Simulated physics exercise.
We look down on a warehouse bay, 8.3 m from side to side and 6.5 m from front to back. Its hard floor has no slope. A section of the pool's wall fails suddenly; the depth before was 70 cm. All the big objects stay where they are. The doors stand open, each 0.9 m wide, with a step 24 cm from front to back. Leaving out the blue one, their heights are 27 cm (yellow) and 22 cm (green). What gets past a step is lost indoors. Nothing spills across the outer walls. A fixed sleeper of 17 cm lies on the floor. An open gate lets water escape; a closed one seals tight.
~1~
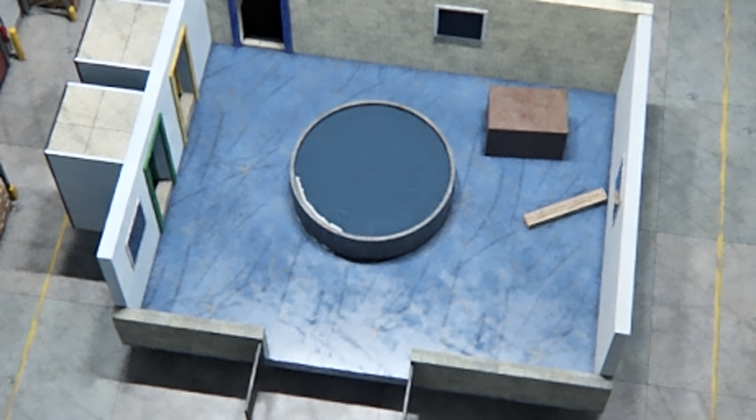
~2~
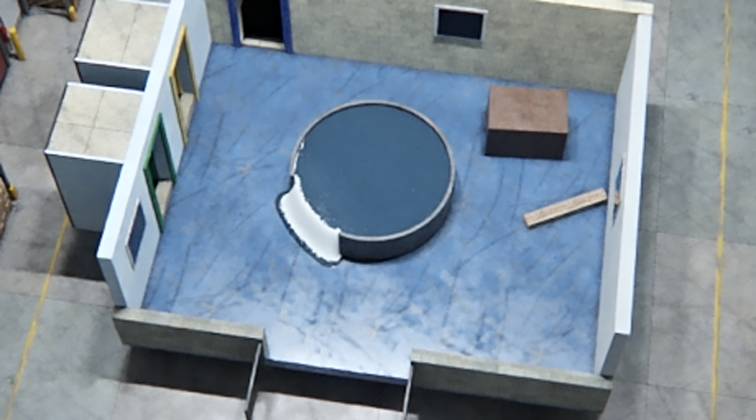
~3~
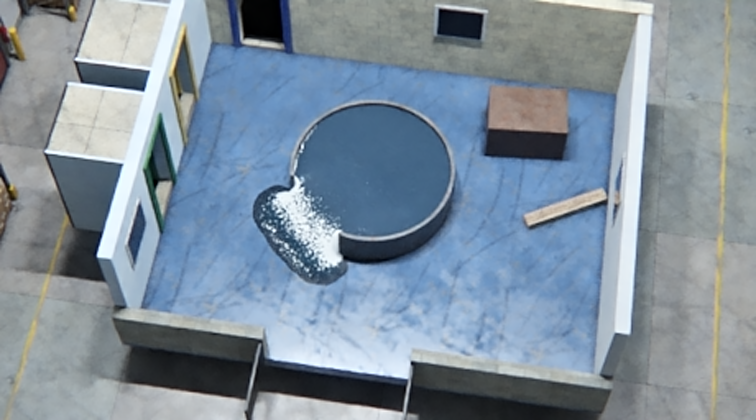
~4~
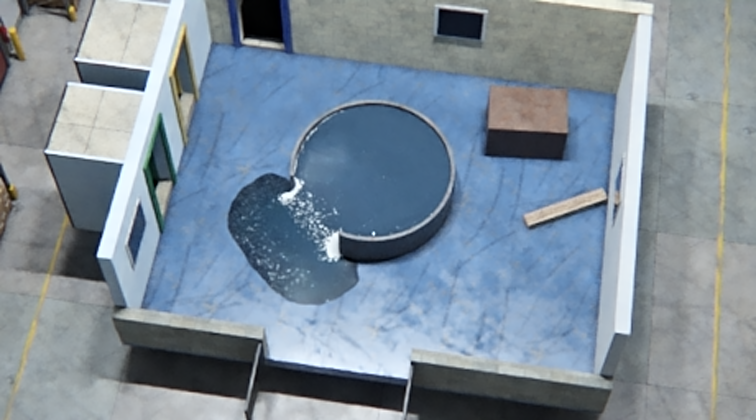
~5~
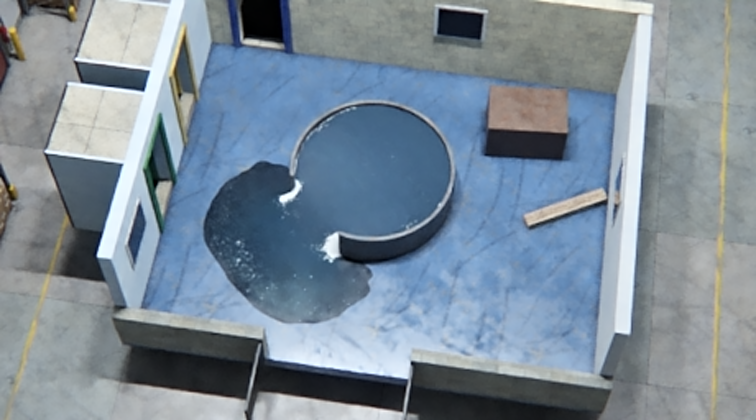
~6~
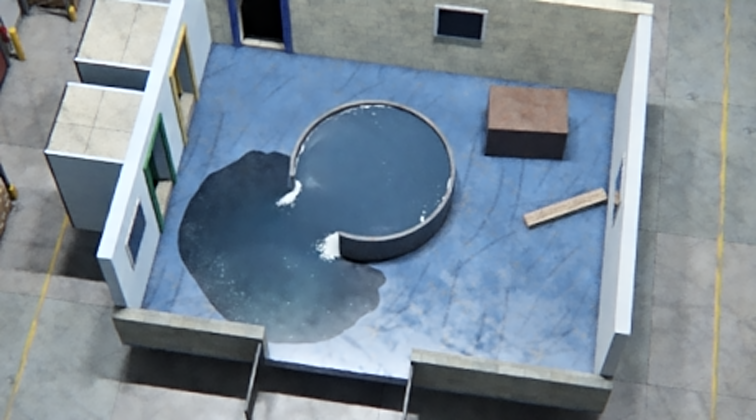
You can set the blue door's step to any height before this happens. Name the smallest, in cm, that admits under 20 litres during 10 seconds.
Some 16 cm above the ground.
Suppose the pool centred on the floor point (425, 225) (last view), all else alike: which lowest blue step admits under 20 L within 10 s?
About 16 cm.
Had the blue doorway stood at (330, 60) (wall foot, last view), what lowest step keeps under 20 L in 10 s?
Roughly 8.5 cm.
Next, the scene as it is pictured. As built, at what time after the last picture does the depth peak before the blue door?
Around 4.5 s.
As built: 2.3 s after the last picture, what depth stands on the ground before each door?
In cm: Blue 0, yellow 5, green 27.
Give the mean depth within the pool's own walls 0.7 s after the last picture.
About 52 cm.
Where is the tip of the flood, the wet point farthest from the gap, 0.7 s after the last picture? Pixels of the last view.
Around (136, 327).
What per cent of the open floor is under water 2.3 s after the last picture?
Some 30 per cent of it.
Then, 0.7 s after the last picture water covers 25 % of the floor, deepest (57 cm) near (146, 328); it has not reached the blue door.
Then, 2.3 s after the last picture water covers 30 % of the floor, deepest (41 cm) near (136, 327); it has not reached the blue door.
Then, 9.3 s after the last picture water covers 90 % of the floor, deepest (15 cm) near (210, 49); 13 cm at the blue door, 147 litres in over its 9 cm step.
At the blue door as built, the water peaked near 19 cm, 4.7 s after the last picture.
With a step of 12.5 cm, 68 litres would have come in within the 10 s; with 20 cm, 1 litre. So under 20 litres takes about 16 cm.
